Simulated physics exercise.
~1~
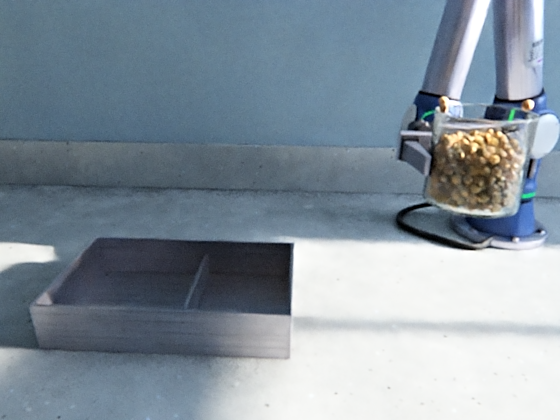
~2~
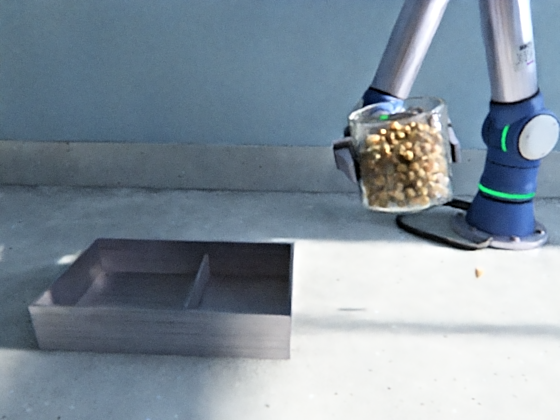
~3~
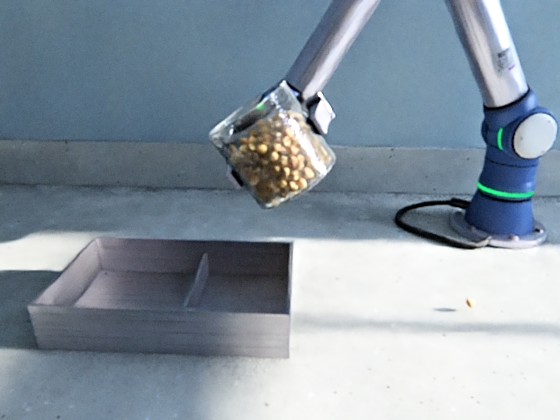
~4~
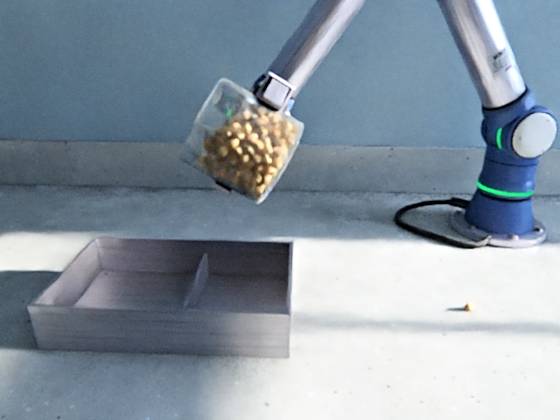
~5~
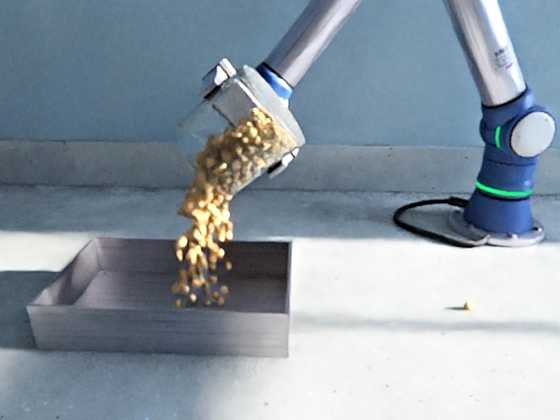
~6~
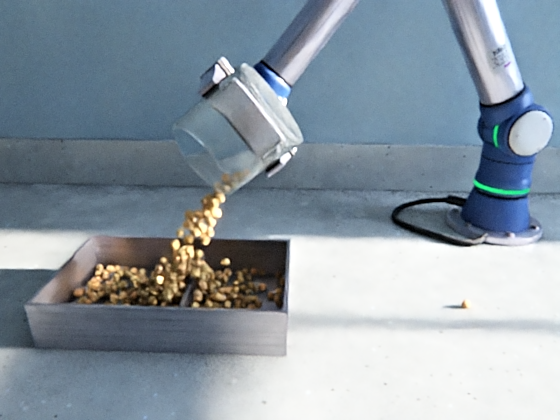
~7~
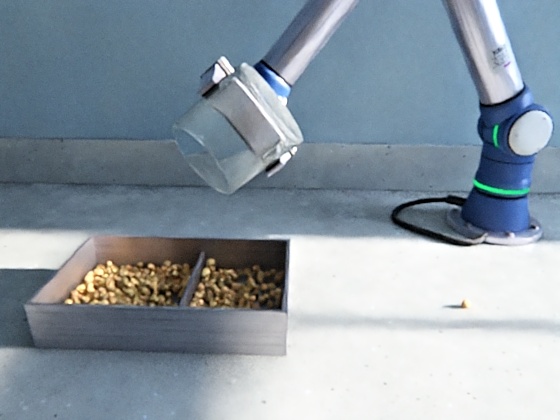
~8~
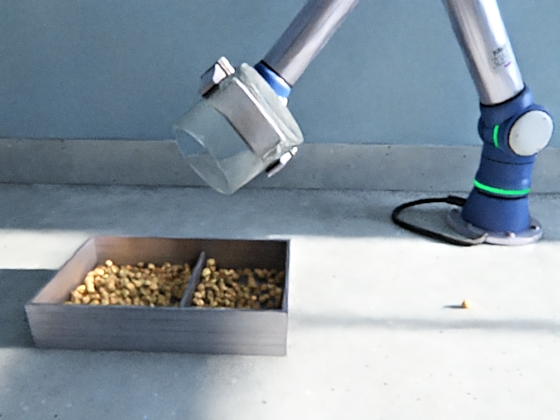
The clip opens with a robotic arm at the right holding a clear cup full of chickpeas, while a shallow, divided tray sits on a pale surface at the left. The arm carries the cup leftward, tilting it as it goes, and a stray piece drops onto the surface near the arm's base. Above the tray, the cup tips further until the chickpeas pour out in a thick stream. They pile up on both sides of the divider as the flow thins. Finally the emptied cup hangs still, mouth down, over the filled tray, with one stray piece lying to the right.
